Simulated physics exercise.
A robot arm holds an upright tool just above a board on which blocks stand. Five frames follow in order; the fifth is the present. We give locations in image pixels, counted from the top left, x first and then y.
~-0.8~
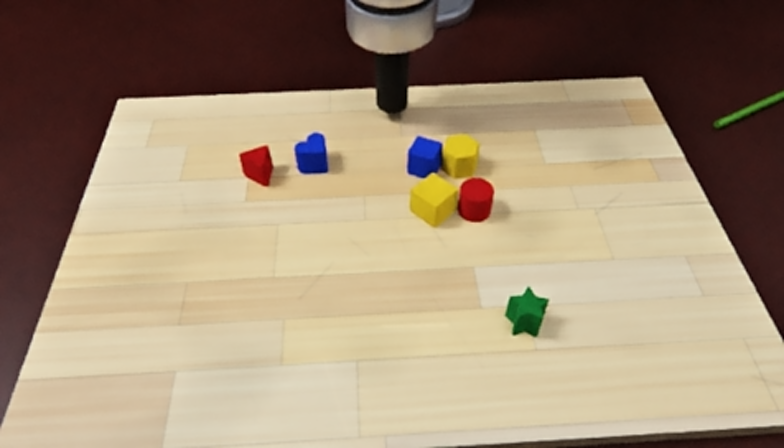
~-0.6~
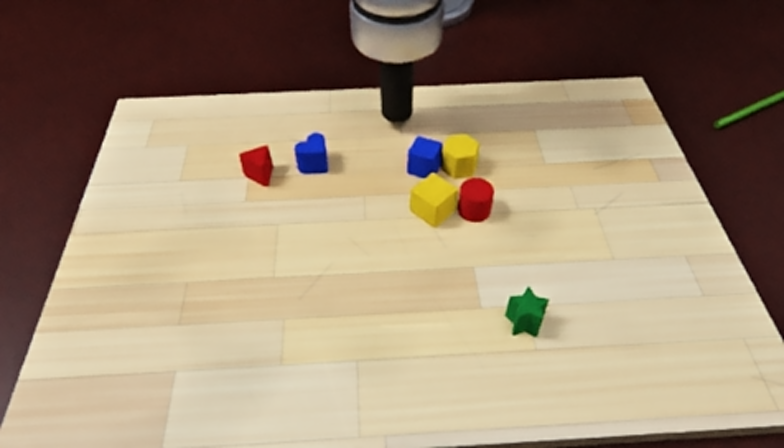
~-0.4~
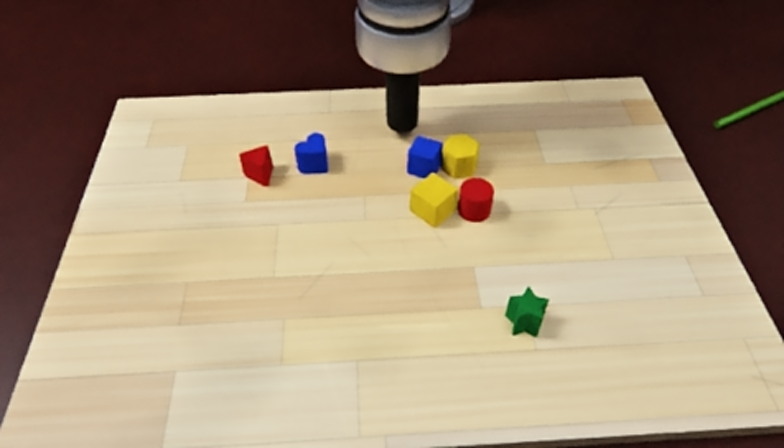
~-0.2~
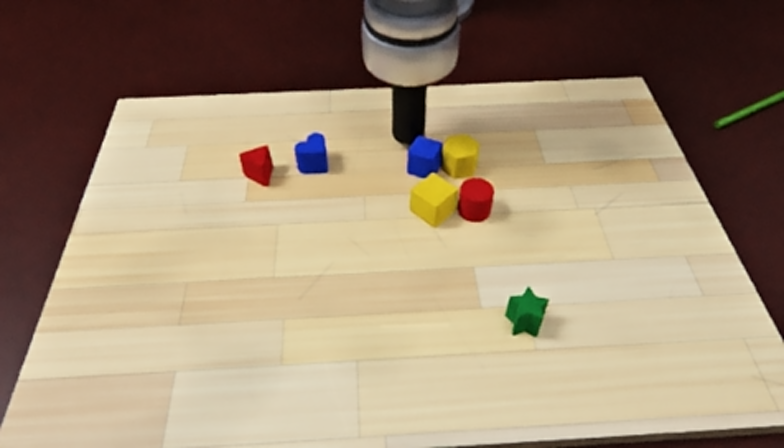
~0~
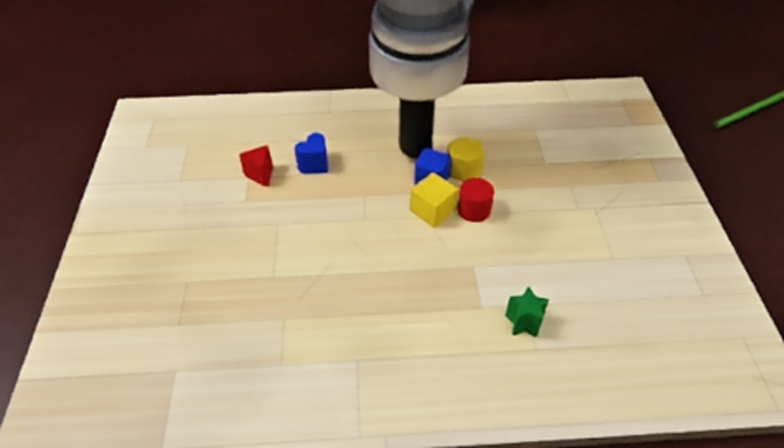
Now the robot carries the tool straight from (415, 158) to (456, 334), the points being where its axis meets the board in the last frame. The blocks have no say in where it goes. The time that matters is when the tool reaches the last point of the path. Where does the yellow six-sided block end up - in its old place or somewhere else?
It is untouched.
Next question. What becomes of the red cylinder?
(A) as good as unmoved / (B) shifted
Correct choice: B.
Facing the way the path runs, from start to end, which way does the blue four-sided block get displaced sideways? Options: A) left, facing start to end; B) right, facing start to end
I'll go with A - left, facing start to end.
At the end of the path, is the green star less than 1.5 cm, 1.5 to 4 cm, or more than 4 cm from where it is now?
Shift: Under 1.5 cm.
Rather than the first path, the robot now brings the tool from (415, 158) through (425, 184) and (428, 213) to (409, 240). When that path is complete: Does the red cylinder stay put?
Final answer: No.
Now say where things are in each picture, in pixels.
Tip of the tool at (392, 105), middles of tops, blue four-sided block at (425, 147), yellow four-sided block at (435, 189), yellow six-sided block at (461, 145), red cylinder at (477, 189), green star at (530, 303), in the first picture.
Tool at (397, 114), nothing pushed, in the second picture.
Tool at (402, 124), nothing pushed, in the third picture.
Tool at (409, 135), nothing pushed, in the fourth picture.
Tool at (416, 148), blue four-sided block at (433, 159), yellow four-sided block at (435, 189), yellow six-sided block at (466, 148), red cylinder at (477, 189), green star at (530, 303), in the fifth picture.
The first path, step by step. One third of the way, tool at (429, 199); blue four-sided block at (463, 189), turned 115° anticlockwise; yellow four-sided block at (447, 214), turned 45° clockwise; red cylinder at (497, 193).
Two thirds of the way, tool at (442, 257); blue four-sided block at (464, 190); yellow four-sided block at (482, 256), turned 35° anticlockwise; red cylinder at (498, 193).
At the end, tool at (457, 326); blue four-sided block at (464, 190), turned 120° anticlockwise; yellow four-sided block at (487, 260), turned 50° anticlockwise; yellow six-sided block unmoved; red cylinder at (498, 193); green star unmoved.
